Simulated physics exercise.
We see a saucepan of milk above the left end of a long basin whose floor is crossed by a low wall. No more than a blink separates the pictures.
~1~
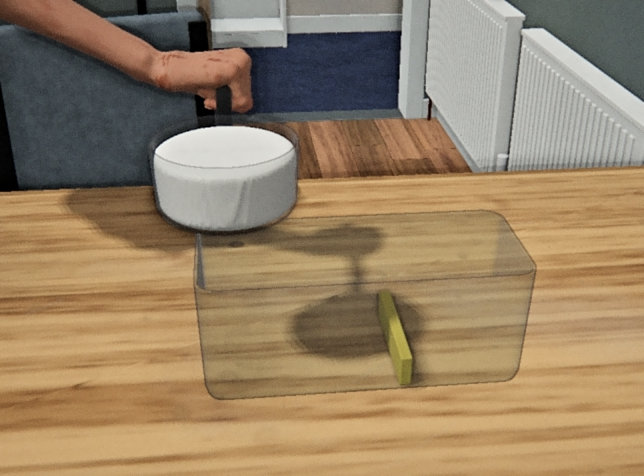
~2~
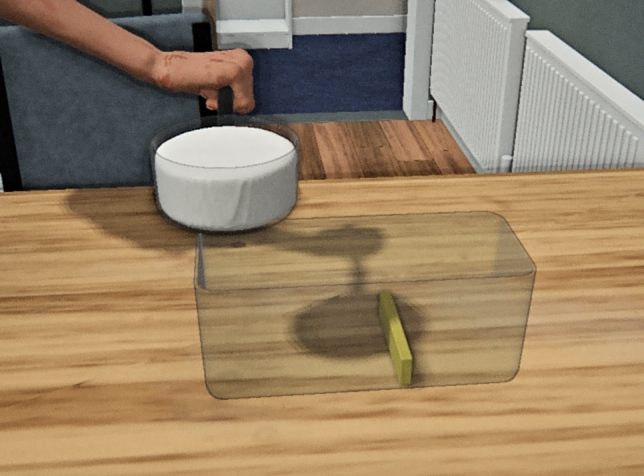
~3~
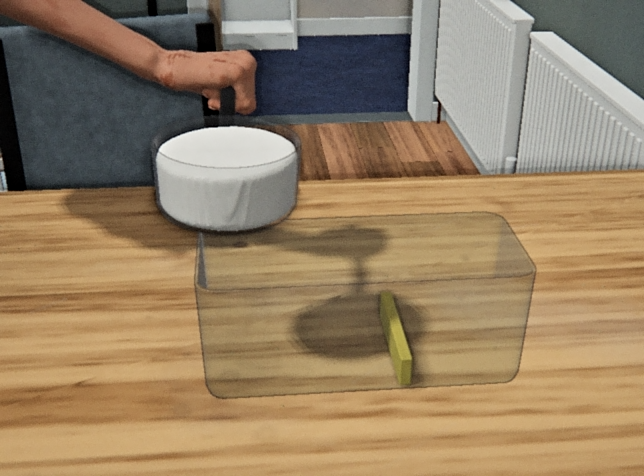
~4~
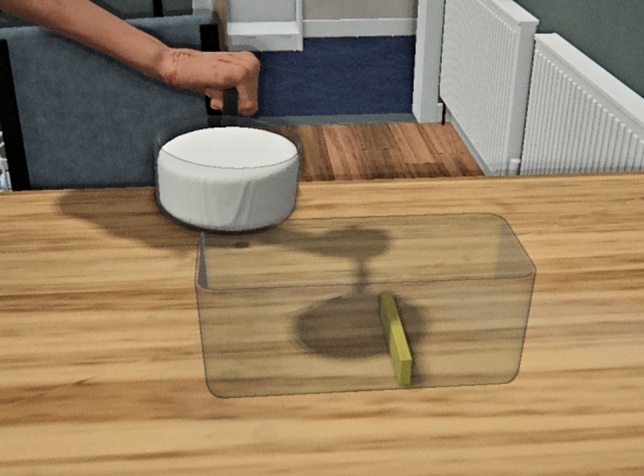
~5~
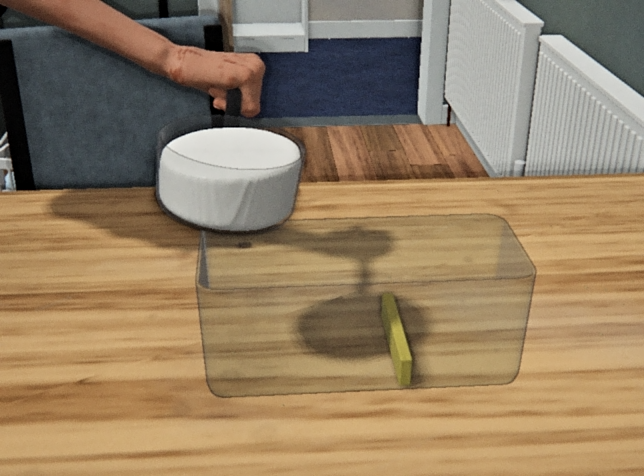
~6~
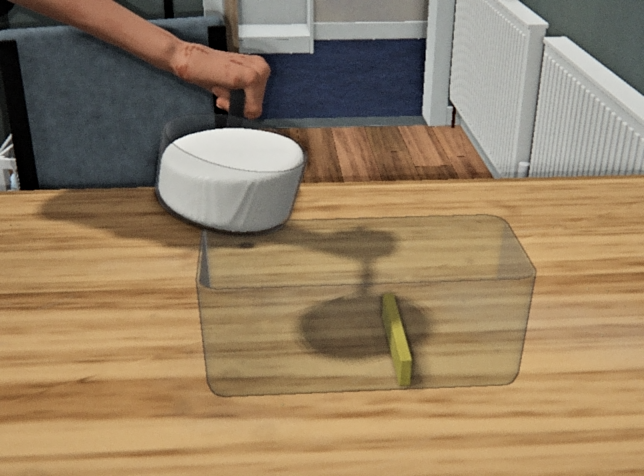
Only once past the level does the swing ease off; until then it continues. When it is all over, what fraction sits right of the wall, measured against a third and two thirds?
It finishes at less than a third.
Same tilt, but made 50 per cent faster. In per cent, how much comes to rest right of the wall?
It comes to some 10 in a hundred.
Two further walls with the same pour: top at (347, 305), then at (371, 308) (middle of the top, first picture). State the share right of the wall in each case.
55 % then 25 %.
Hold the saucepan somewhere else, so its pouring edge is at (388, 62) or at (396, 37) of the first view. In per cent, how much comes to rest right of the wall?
Roughly 70 per cent, then roughly 65 per cent.
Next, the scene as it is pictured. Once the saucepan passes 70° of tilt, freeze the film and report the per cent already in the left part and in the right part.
On the left 35 %, on the right 0 %.
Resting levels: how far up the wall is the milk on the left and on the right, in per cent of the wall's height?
Once it settles, the left reaches around 80 and the right around 10.
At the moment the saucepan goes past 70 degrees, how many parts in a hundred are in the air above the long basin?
Roughly 25 percent.
A moment on, the tilt is 70° and 39 per cent is still to pour, 36 is left of the wall and 1 right of it.
Next, the tilt is 109° and 3 per cent is still to pour, 90 is left of the wall and 4 right of it.
Then the tilt is 121° and 0 per cent is still to pour, 91 is left of the wall and 8 right of it.
Later the tilt is 121° and 0 per cent is still to pour, 91 is left of the wall and 8 right of it.
Finally, 91 per cent lies left of the wall, 8 right of it and 0 outside.
